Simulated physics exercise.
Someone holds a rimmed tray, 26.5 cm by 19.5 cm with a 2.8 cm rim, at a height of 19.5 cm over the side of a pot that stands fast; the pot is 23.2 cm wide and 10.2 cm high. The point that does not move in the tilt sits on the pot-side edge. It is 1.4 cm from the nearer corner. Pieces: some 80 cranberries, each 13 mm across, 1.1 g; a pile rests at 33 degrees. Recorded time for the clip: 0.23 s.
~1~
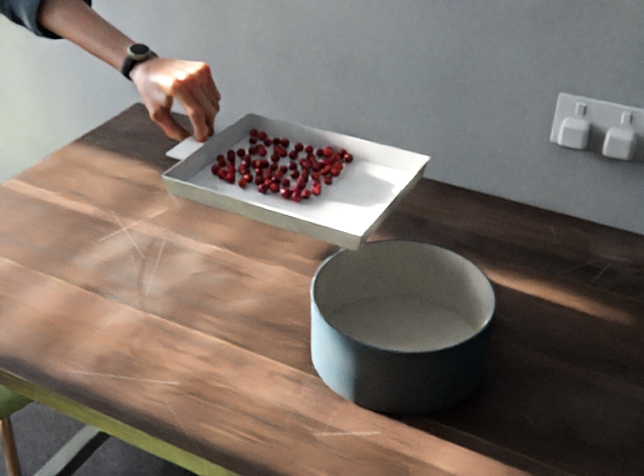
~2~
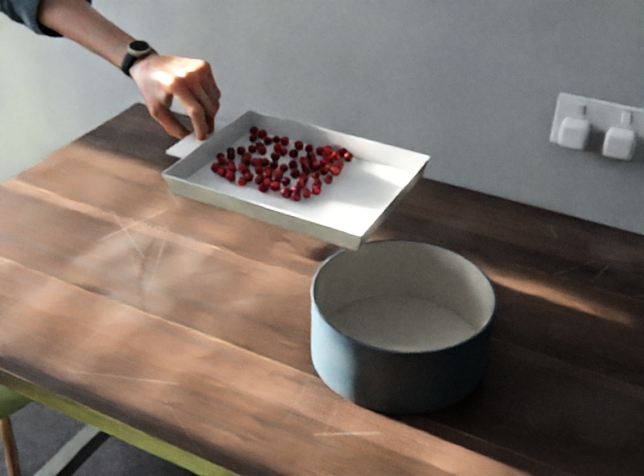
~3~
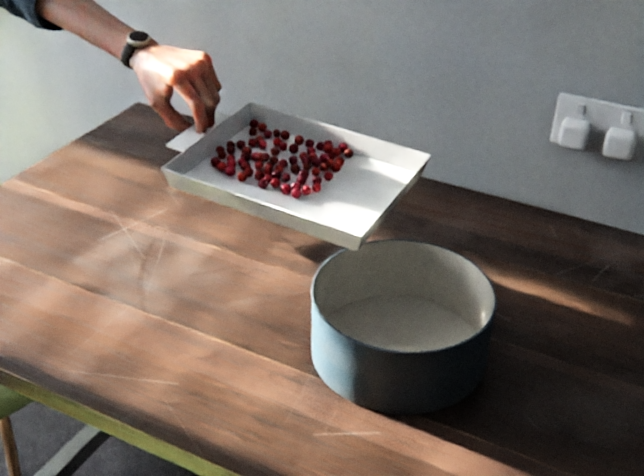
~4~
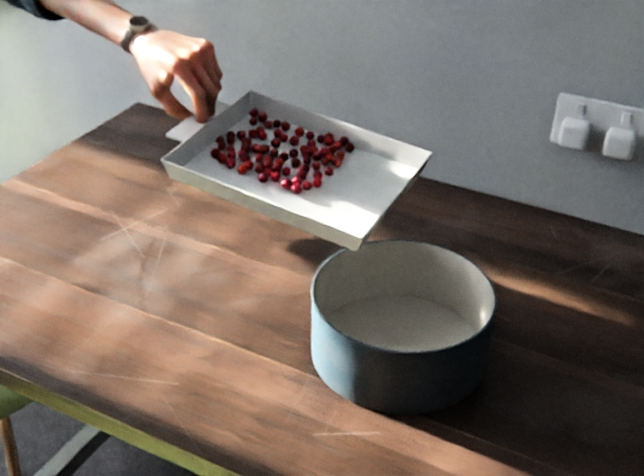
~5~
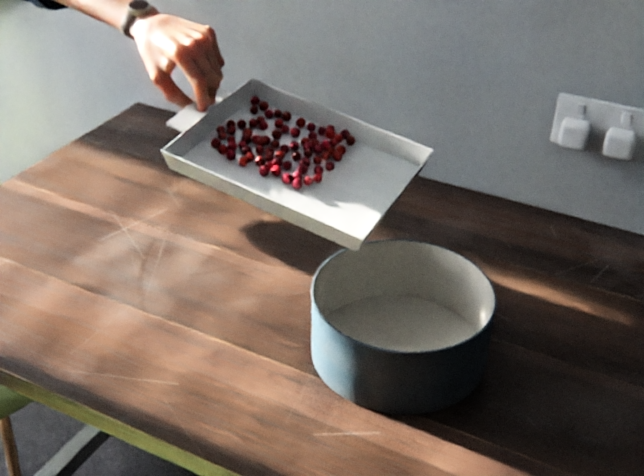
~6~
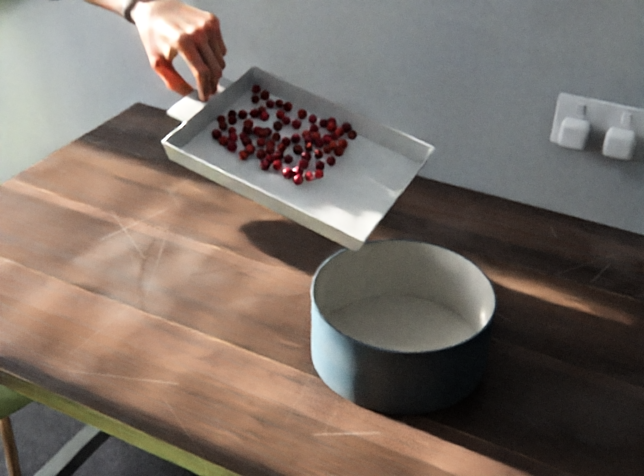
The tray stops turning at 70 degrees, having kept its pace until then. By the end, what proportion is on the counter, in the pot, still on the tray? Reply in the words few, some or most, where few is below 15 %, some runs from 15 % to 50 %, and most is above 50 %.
Shares - counter: Few; pot: Some; tray: Most.
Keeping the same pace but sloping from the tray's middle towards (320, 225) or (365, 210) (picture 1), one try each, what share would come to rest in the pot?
About 15 and 15 per cent.
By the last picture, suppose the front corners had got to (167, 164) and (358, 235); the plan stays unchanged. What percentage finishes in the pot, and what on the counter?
Final per cent - pot 5, counter 5.
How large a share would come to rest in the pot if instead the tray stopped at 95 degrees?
About 95 in a hundred would end up in the pot.
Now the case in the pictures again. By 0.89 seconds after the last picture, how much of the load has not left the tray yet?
Roughly 75 percent of the load, I'd say.
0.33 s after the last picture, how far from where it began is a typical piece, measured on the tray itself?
It has moved some 9 cm from its start.
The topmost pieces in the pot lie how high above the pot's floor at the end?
Roughly 1.5 cm up.
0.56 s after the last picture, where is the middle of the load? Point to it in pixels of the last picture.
I'd put it close to (372, 215).
Then, 0.33 s after the last picture, tilt 41 degrees; the tray holds 100 %, the pot 0 %.
Then, 0.56 s after the last picture, tilt 60 degrees; the tray holds 95 %, the pot 0 %.
Then, 0.89 s after the last picture, tilt 70 degrees; the tray holds 75 %, the pot 20 %.
In the end, counter 5 %, pot 20 %, tray 75 %.
